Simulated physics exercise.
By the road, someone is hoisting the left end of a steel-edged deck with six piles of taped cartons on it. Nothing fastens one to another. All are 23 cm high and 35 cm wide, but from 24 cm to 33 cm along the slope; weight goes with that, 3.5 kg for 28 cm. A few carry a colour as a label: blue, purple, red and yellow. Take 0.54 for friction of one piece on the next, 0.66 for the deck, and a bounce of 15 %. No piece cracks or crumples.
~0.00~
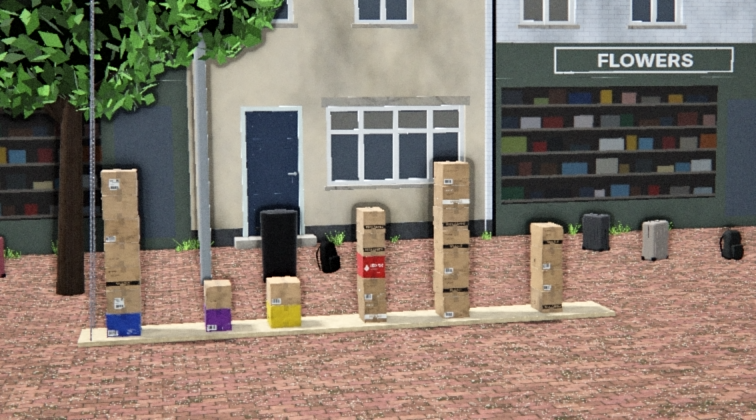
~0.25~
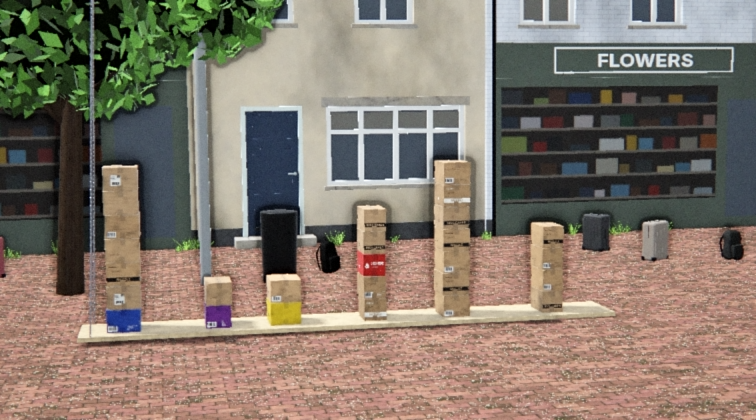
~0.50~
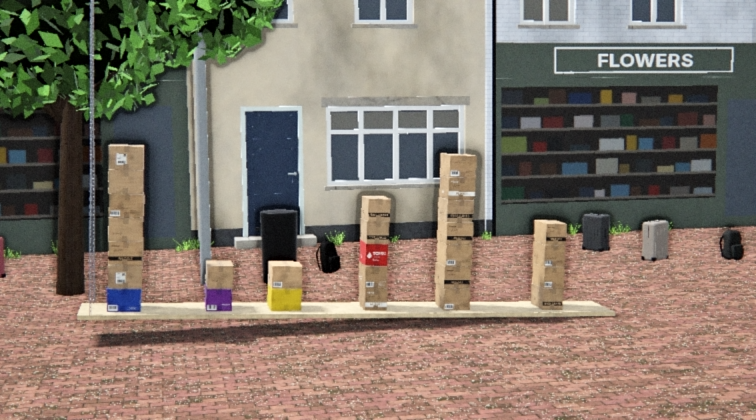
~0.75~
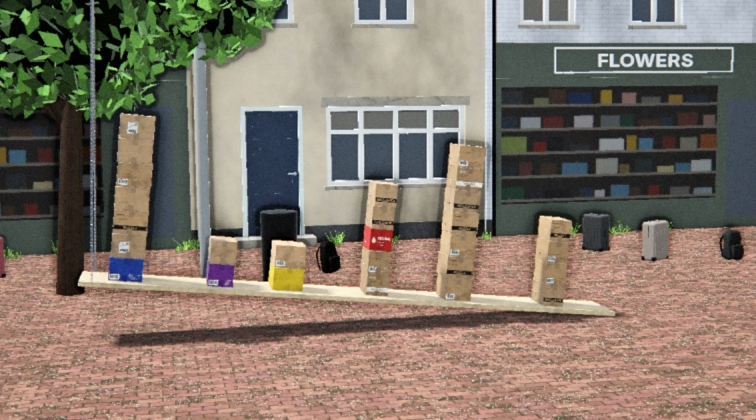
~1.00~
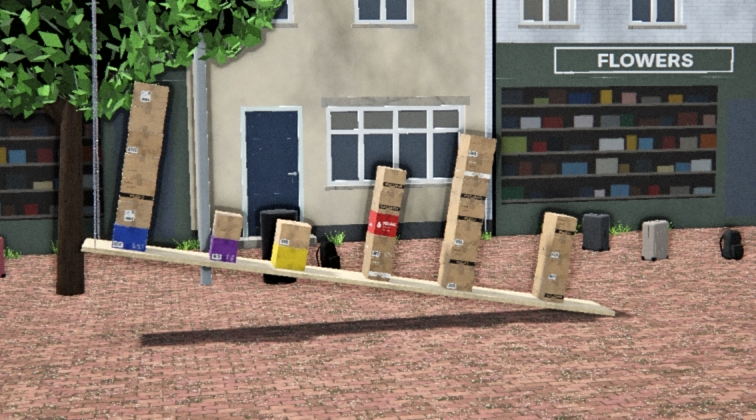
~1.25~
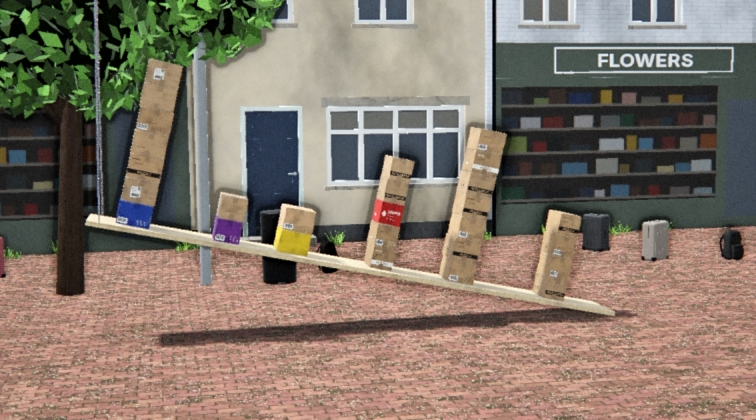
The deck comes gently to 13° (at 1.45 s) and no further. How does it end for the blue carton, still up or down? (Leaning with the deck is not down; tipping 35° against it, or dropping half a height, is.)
In the end the blue carton drops.
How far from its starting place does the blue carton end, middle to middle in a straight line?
About 120 cm.
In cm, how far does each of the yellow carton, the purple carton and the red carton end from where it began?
Moved: Yellow 80, purple 90, red 110.
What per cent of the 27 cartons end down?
About 95 per cent.
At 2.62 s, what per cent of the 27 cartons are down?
By then 90 per cent.
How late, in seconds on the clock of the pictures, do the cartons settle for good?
Near 4.5 s.
By 1.98 s, slope 13°; 9 of the 27 cartons down; blue carton tilted 36°; red carton tilted 33°.
By 2.62 s, slope 13°; 24 of the 27 cartons down; blue carton on its side; red carton on its side.
When it is over (4.9 s), slope 13°; 25 of the 27 cartons down; blue carton on its side; red carton on its side; purple carton moved 7 cm. In pixels of the last frame, middles, blue carton near (166, 207), red carton near (468, 270).
